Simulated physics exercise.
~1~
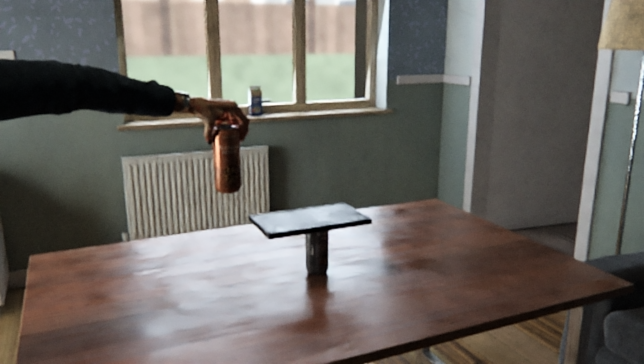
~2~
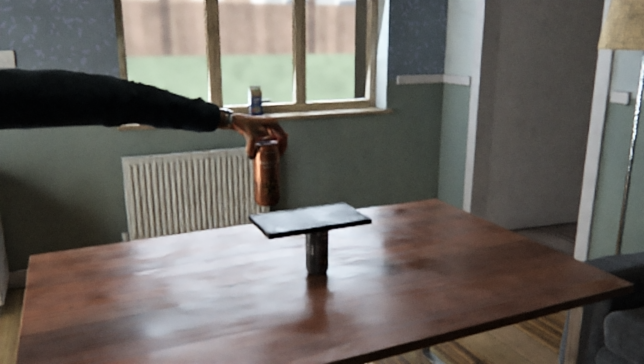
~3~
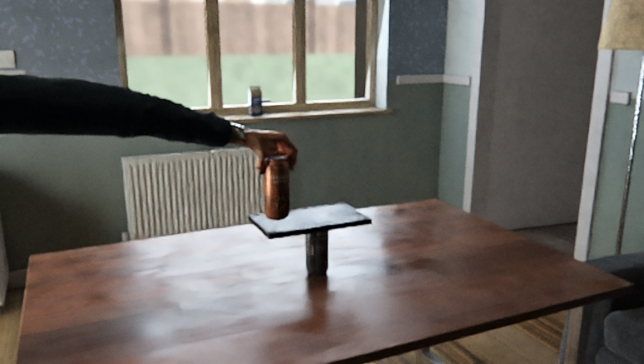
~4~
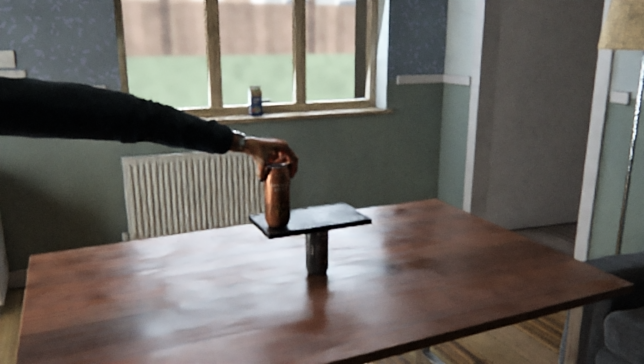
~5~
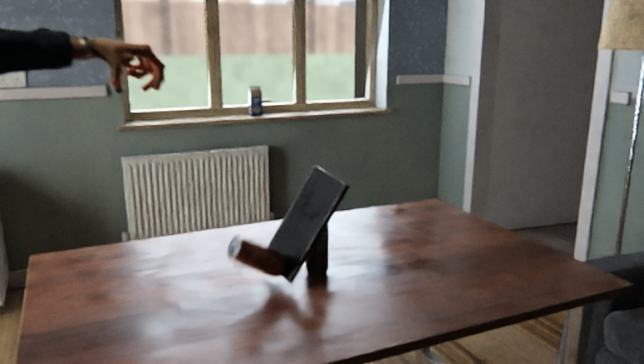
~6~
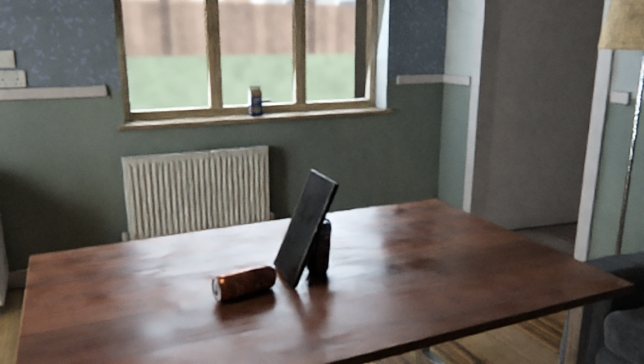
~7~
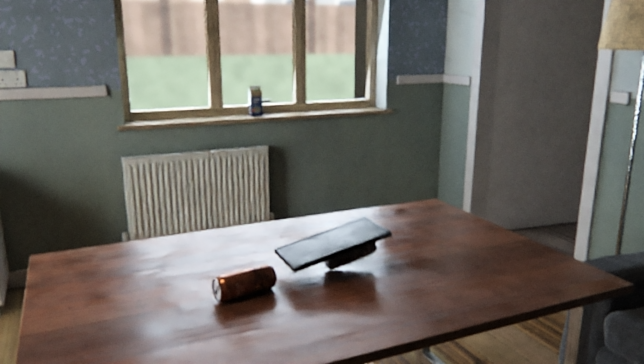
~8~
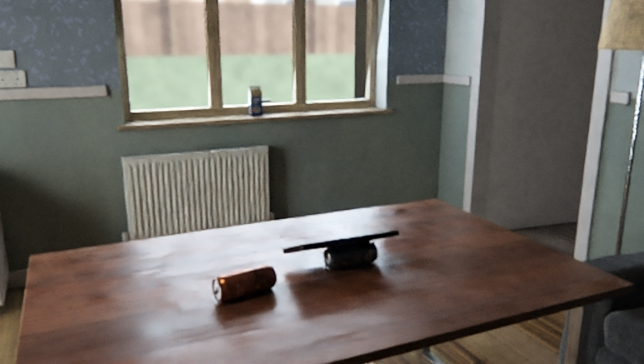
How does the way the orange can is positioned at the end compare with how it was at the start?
At the start the orange can was upright in the hand, but by the end it was lying on its side on the table.
